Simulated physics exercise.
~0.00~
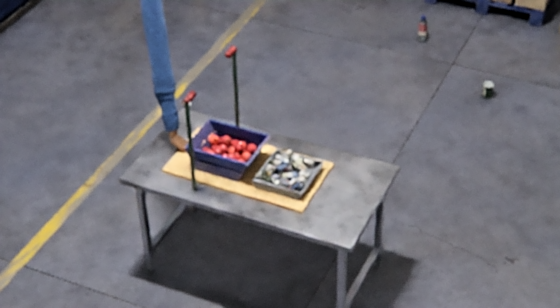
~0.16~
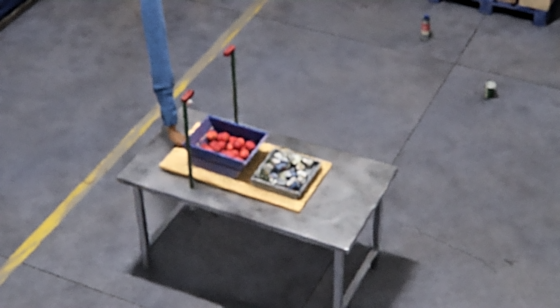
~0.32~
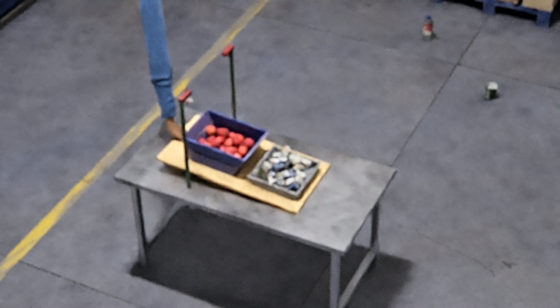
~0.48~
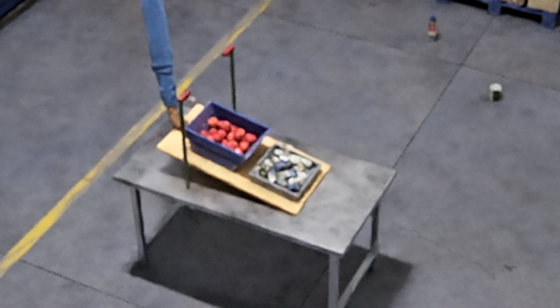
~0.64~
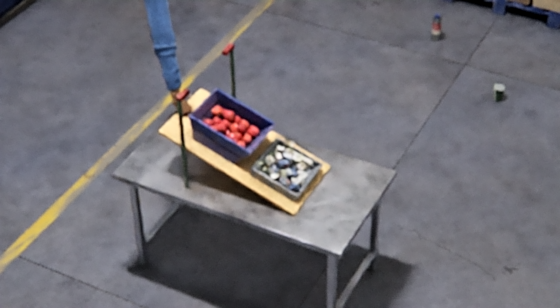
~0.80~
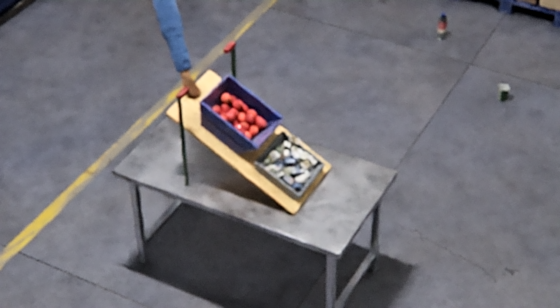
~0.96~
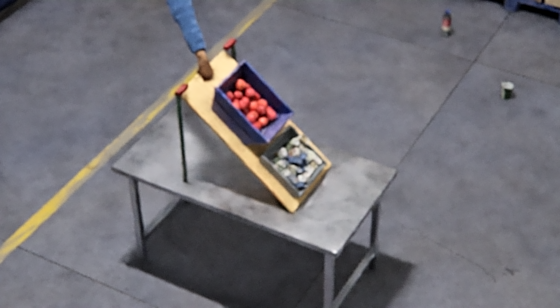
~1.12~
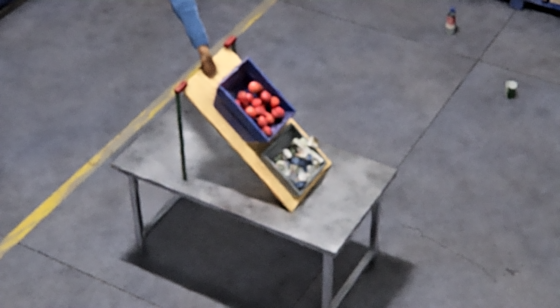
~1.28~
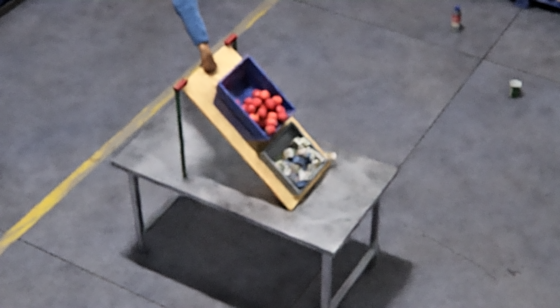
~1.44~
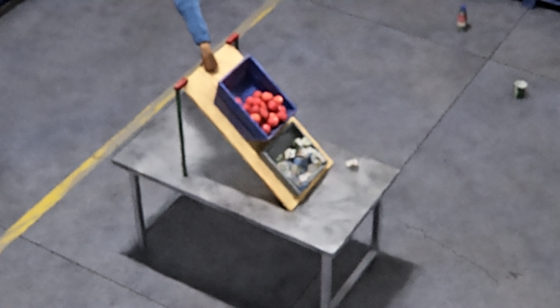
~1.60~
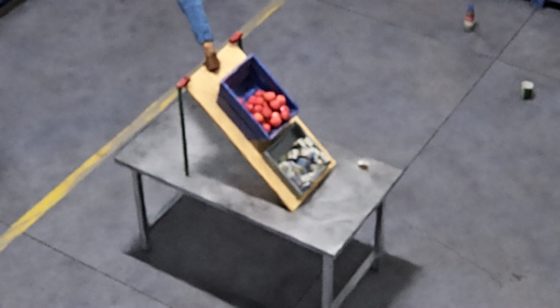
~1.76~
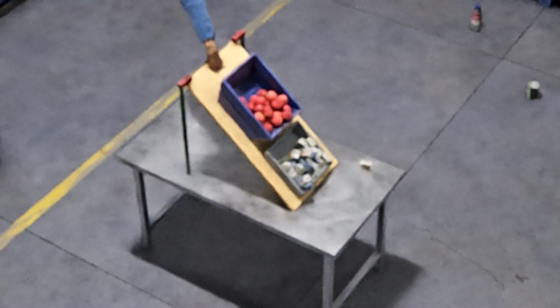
A hand tilts a board holding two crates, and a small carton tumbles onto the table.
